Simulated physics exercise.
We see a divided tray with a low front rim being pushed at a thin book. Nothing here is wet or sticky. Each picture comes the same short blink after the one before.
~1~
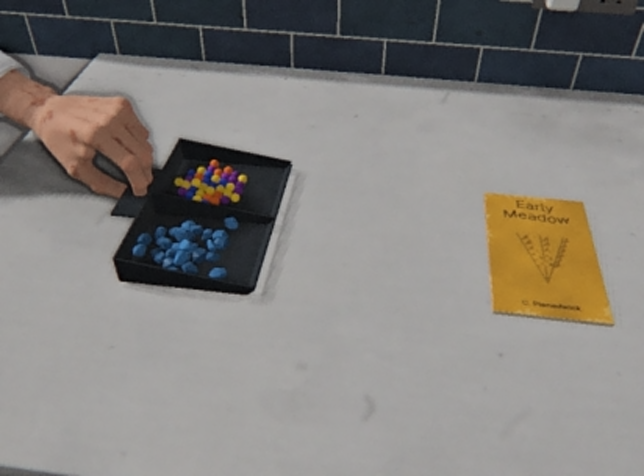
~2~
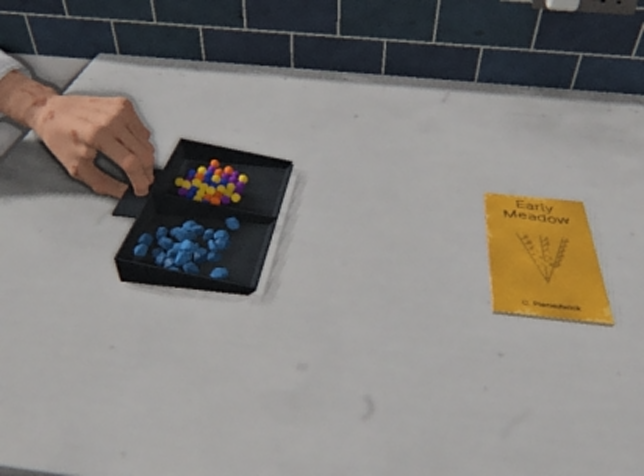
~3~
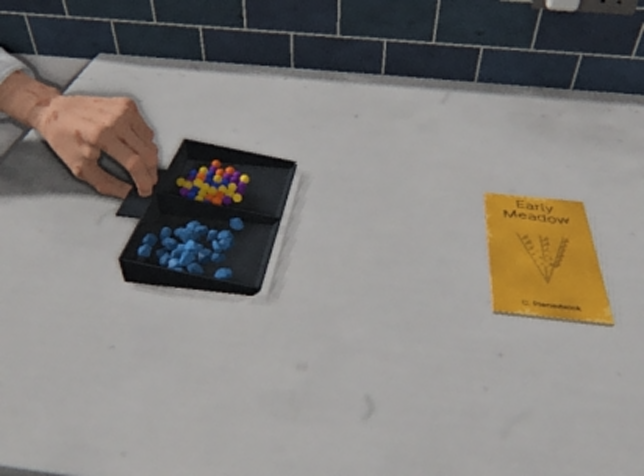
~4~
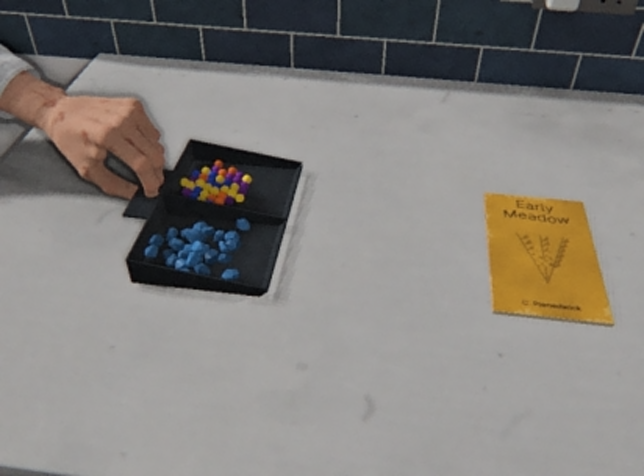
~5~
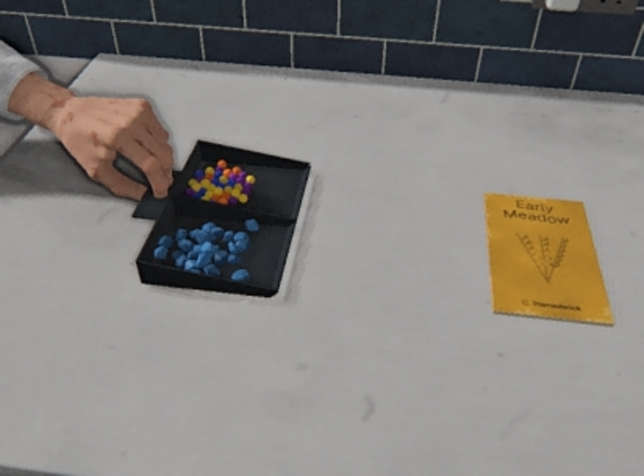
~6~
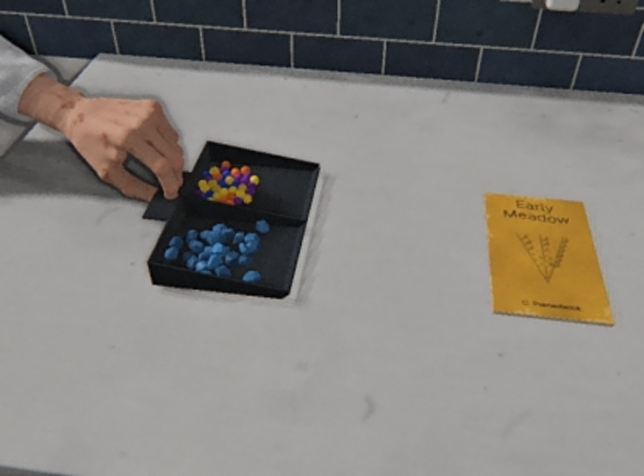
On a grey counter, a hand slides a black divided tray slightly to the right.
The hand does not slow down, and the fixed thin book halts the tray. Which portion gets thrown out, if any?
Front portion: It stays in the tray. Back portion: It stays in the tray.
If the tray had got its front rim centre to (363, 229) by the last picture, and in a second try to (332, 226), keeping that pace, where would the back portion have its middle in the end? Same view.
One: (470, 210). Two: (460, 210).
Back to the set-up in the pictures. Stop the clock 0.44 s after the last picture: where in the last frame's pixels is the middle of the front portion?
Close to (313, 262).
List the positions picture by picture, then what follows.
In the first picture, front rim at (275, 220), at rest; thin book at (548, 282); front portion at (177, 248), some aquarium stones; back portion at (213, 186), some round plastic beads.
In the second picture, front rim at (276, 220), hardly any of the way covered; back portion at (214, 186).
In the third picture, front rim at (280, 221), hardly any of the way covered; front portion at (183, 249).
In the fourth picture, front rim at (287, 221), a small part of the way covered; back portion at (218, 186).
In the fifth picture, front rim at (296, 222), a small part of the way covered; front portion at (199, 251).
In the sixth picture, front rim at (306, 223), a small part of the way covered; thin book at (548, 282); front portion at (209, 252); back portion at (225, 187).
Then, 0.44 s after the last picture, tray still sliding, front rim near (392, 232); front portion all inside; back portion all inside.
Then, 0.98 s after the last picture, tray stopped at the thin book; front portion all inside; back portion all inside.
Then, 1.19 s after the last picture, tray stopped at the thin book; front portion all inside; back portion all inside, moved towards the front rim.
By the end, tray stopped at the thin book; front portion all inside; back portion all inside, moved towards the front rim.
